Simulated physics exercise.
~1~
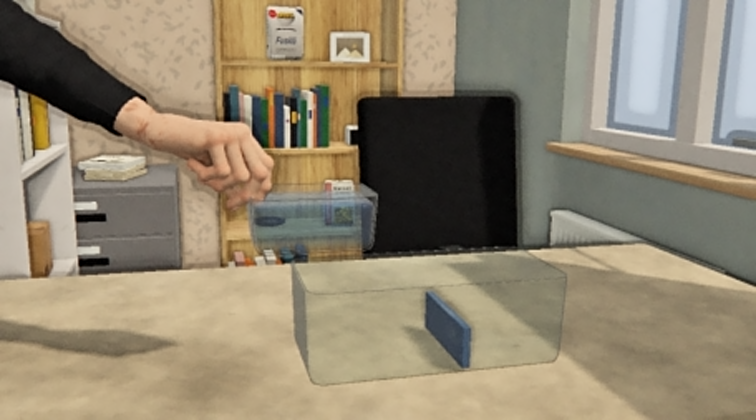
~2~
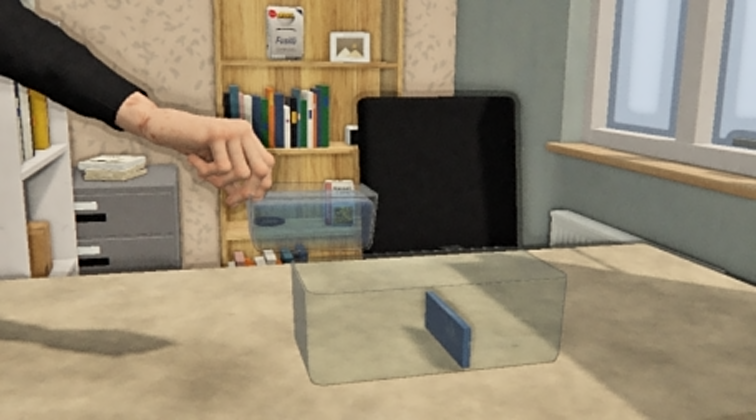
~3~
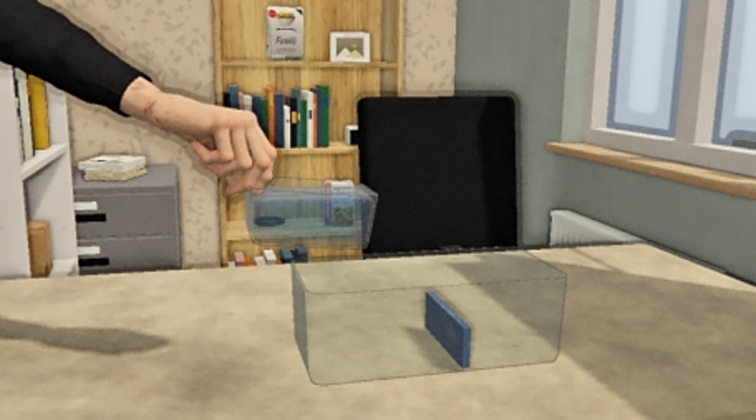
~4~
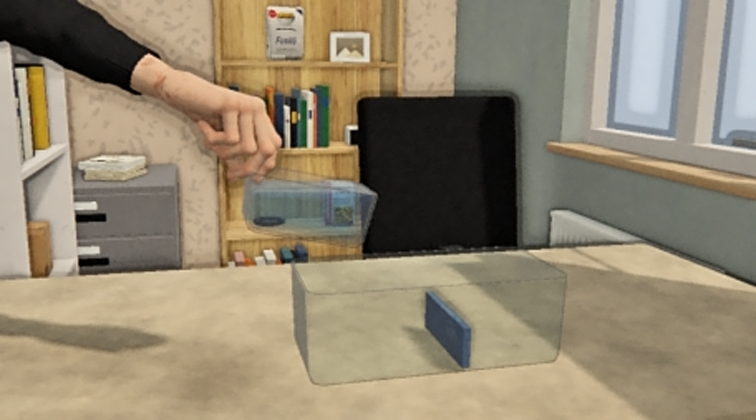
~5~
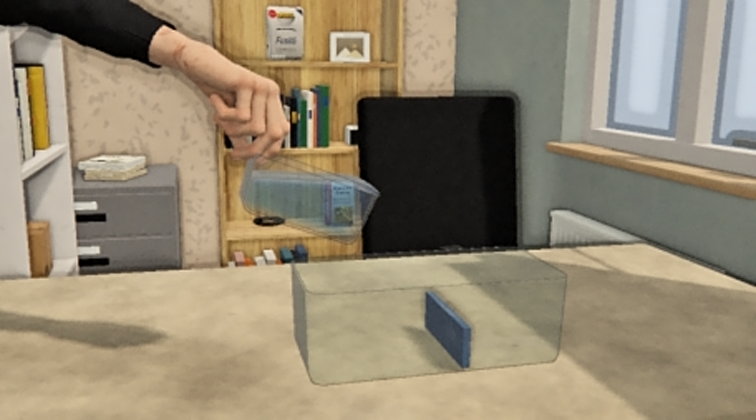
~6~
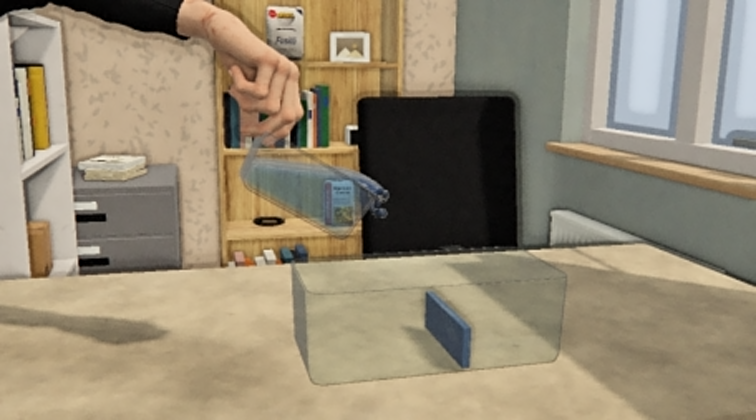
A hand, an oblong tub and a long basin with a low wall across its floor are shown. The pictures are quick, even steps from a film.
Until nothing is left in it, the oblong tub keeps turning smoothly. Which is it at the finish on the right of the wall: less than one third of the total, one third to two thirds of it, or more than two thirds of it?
At the finish the right of the wall has one third to two thirds of the total.
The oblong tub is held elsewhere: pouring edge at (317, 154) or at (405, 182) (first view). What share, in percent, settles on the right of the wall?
About 5 per cent, then about 85 per cent.
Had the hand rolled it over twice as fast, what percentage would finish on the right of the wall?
Around 45 in a hundred.
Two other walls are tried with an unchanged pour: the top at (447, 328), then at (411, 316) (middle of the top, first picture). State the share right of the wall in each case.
About 50 per cent on the first try, and 85 per cent on the second.
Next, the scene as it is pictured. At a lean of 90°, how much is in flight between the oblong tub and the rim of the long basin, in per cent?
Roughly 45 percent.
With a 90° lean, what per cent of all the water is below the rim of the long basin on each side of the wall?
Roughly 20 % on the left side and 15 % on the right side.
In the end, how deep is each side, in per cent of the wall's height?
About 20 left, about 40 right.
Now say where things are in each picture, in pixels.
In the first frame, tilt 0°; pouring edge (369, 191); surface from (250, 201) to (366, 197); the long basin's rim runs from (299, 277) to (542, 262); the wall's top is at (447, 309).
In the second frame, tilt 1°; pouring edge (369, 191); surface from (250, 200) to (366, 196).
In the third frame, tilt 5°; pouring edge (369, 191); surface from (249, 195) to (365, 192).
In the fourth frame, tilt 12°; pouring edge (369, 191); surface from (249, 188) to (367, 187).
In the fifth frame, tilt 21°; pouring edge (368, 191); surface from (248, 177) to (366, 184); 3 per cent is over the edge.
In the sixth frame, tilt 31°; pouring edge (368, 191); surface from (248, 163) to (362, 181); 8 per cent is over the edge.
A moment on, the oblong tub is tipped on its side and 17 per cent is still to pour, 19 is left of the wall and 15 right of it.
Next, the oblong tub is tipped right over and 1 per cent is still to pour, 30 is left of the wall and 61 right of it.
Then the oblong tub is tipped right over and 0 per cent is still to pour, 39 is left of the wall and 58 right of it.
Later the oblong tub is tipped right over and 0 per cent is still to pour, 39 is left of the wall and 58 right of it.
In the end 39 per cent lies left of the wall, 58 right of it and 3 outside.
